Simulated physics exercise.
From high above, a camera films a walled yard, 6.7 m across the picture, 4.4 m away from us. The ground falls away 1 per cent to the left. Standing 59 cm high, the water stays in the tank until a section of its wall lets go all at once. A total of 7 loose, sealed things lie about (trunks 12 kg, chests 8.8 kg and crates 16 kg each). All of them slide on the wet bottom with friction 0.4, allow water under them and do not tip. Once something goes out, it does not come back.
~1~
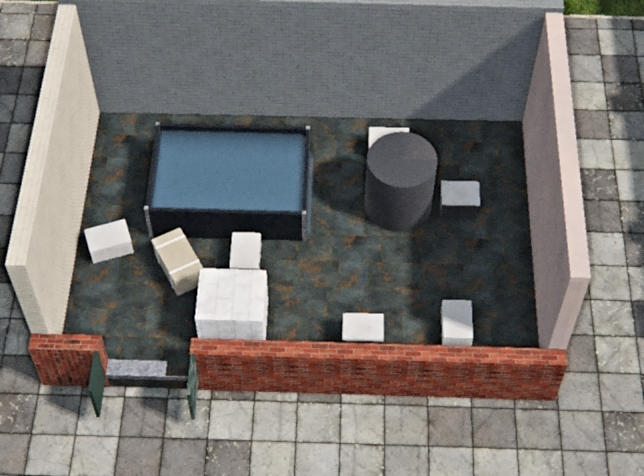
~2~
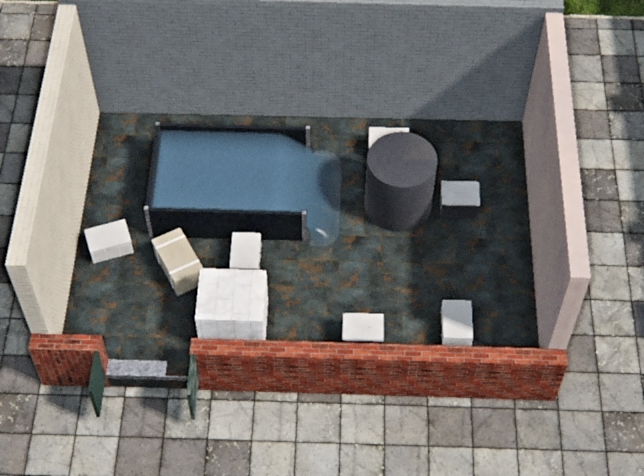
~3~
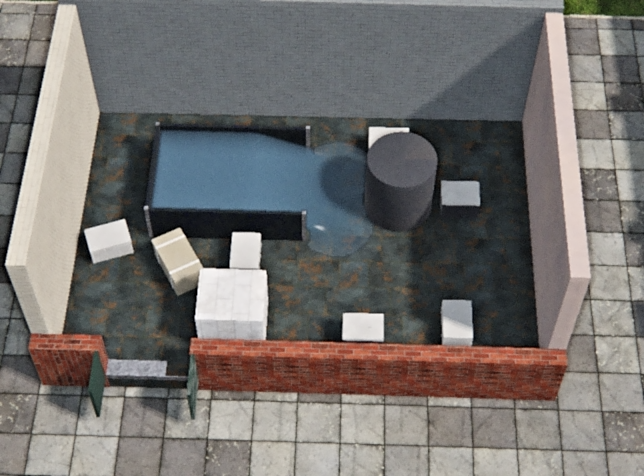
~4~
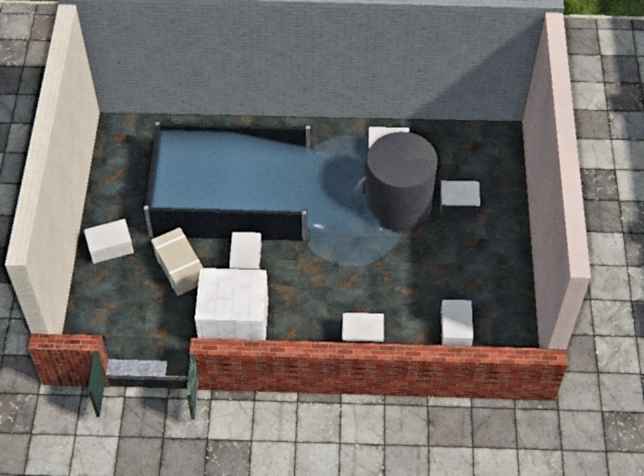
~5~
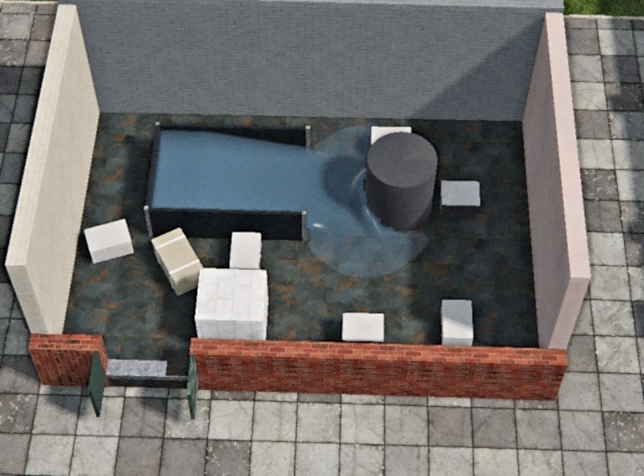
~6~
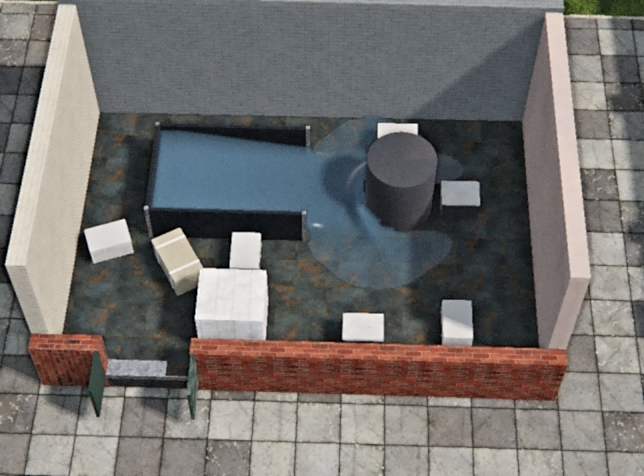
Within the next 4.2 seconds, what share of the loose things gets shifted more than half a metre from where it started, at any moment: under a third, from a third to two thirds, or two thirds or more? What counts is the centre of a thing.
The share is in the middle band.
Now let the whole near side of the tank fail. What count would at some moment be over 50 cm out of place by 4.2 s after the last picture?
Then the count would be 5.
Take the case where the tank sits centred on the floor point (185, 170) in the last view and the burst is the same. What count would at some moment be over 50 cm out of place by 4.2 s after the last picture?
Result: 4 of them.
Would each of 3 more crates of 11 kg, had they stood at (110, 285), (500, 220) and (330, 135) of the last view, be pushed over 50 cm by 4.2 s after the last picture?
Reading them off in order: Not beyond, clears the mark, clears the mark.
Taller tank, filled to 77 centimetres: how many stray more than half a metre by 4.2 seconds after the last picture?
Count under that change: 4.
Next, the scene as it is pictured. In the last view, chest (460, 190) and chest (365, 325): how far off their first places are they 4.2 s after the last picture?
Shifts in order: 80 cm; 100 cm.
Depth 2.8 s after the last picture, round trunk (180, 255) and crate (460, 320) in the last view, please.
Close to 0 and 20 centimetres.
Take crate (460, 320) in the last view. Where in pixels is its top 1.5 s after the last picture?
Look about (507, 335).
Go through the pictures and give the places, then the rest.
In the first frame, a crate at (389, 138) rests on the ground; a trunk at (178, 254), on the bottom; water covers 3.3 m2; 0 of 7 have shifted.
In the second frame, a crate at (389, 138), on the bottom; a trunk at (178, 254), on the bottom; 4.1 m2 under water; 0 of 7 have shifted.
In the third frame, a crate at (389, 138), on the bottom; a trunk at (178, 254) rests on the ground; 5.1 m2 under water; 0 of 7 have shifted.
In the fourth frame, a crate at (389, 138), on the bottom; a trunk at (178, 254) rests on the ground; 5.7 m2 under water; 0 of 7 have shifted.
In the fifth frame, a crate at (391, 137) rests on the ground, 4 cm from its start; a trunk at (178, 254), on the bottom; water covers 6.4 m2; 0 of 7 have shifted.
In the sixth frame, a crate at (398, 134), on the bottom, 15 cm from its start; a trunk at (178, 254) rests on the ground; 7.4 m2 under water; 1 of 7 have shifted.
Then, 0.4 s after the last picture 1 of 7 are over 50 cm from their spots; 0 afloat.
Then, 1.5 s after the last picture 2 of 7 are over 50 cm from their spots; 1 afloat.
Then, 2.8 s after the last picture 3 of 7 are over 50 cm from their spots; 3 afloat.
Then, 4.2 s after the last picture 4 of 7 are over 50 cm from their spots, and 4 have been at some point; 4 afloat.
